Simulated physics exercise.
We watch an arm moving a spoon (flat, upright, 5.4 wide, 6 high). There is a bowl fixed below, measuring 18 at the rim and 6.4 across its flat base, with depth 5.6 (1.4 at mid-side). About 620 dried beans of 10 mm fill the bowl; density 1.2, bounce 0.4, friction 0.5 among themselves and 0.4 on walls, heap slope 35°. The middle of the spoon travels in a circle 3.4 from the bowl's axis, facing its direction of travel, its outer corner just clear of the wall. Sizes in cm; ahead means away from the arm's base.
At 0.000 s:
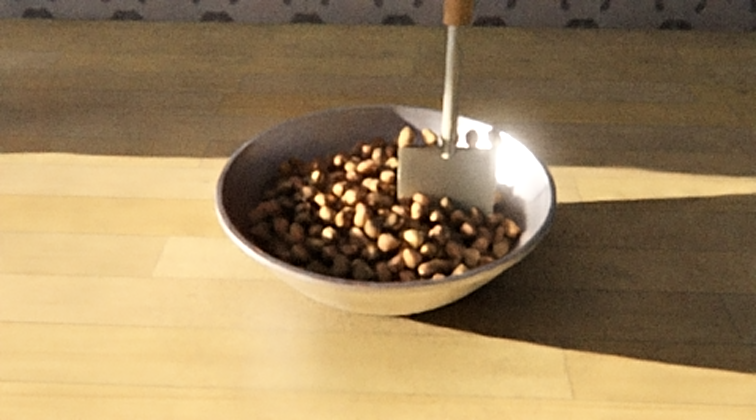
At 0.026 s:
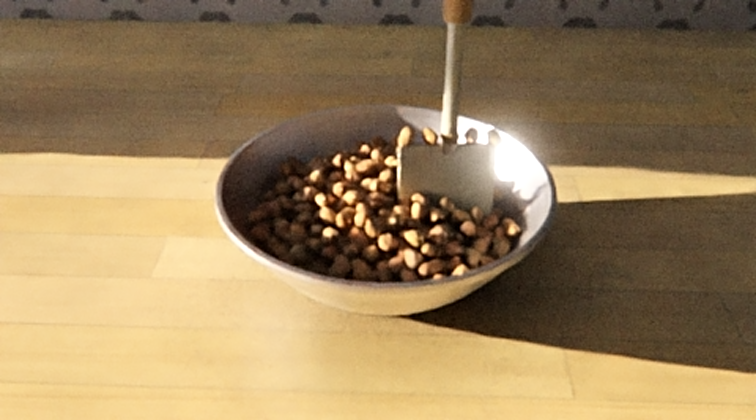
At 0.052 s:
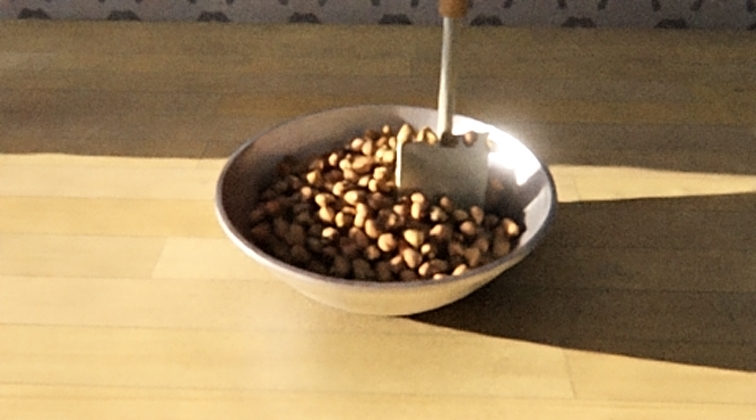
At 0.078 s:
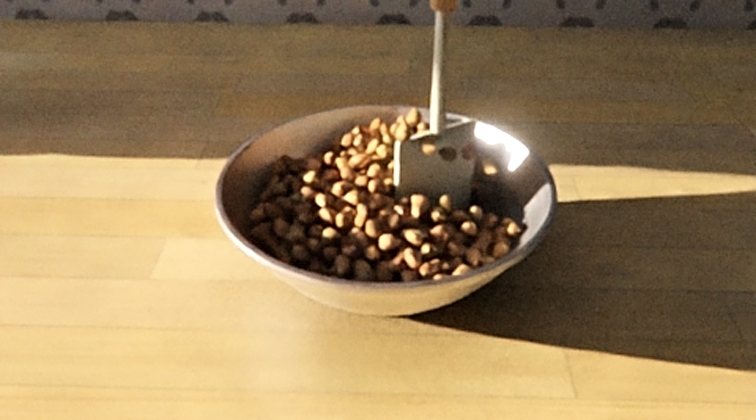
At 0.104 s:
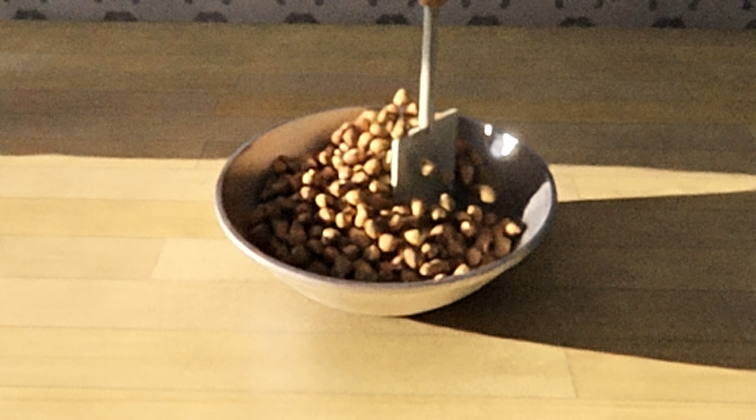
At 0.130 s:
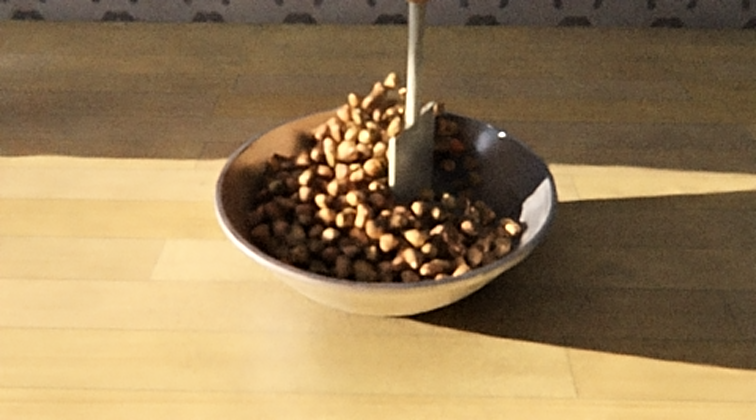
A wide, shallow pale bowl with a grey inner wall, heaped with brown and tan beans, sits on a sunlit light wooden surface, seen from slightly above by a still camera. A flat pale blade on a metal shaft with a wooden handle stands in the beans at right, before patterned wallpaper. The blade sweeps slowly leftward, turning nearly edge-on and pushing beans into a rising mound at the back.
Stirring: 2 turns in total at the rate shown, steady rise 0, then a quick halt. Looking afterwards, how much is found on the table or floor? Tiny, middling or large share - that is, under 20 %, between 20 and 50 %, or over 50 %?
The share is middling, between 20 and 50 %.
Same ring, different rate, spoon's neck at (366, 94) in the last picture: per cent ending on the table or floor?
It comes to around 65 percent.
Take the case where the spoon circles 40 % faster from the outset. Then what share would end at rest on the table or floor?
Near 60 in a hundred, it would be.
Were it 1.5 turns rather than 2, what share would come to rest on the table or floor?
It would be around 35 percent.
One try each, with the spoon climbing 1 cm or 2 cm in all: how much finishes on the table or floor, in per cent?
Near 35 in a hundred, then 25 in a hundred.
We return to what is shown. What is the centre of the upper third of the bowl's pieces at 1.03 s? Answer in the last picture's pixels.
Near (329, 248).
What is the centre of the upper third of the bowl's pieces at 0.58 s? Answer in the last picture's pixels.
Around pixel (493, 189).
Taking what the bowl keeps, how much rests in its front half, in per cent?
Close to 35 in a hundred.
After 0.58 s, 321° round, highest piece 9 above the table; 485 in the bowl, 115 on the table or floor, 17 in flight or on the tool.
After 1.03 s, 219° round, highest piece 9 above the table; 393 in the bowl, 218 on the table or floor, 6 in flight or on the tool.
After 1.45 s, 0° round, highest piece 9 above the table; 358 in the bowl, 258 on the table or floor, 1 in flight or on the tool.
After 2.15 s, 0° round, highest piece 9 above the table; 358 in the bowl, 259 on the table or floor.
In the end, 358 in the bowl, 259 on the table or floor. That is 42 % on the table or floor.
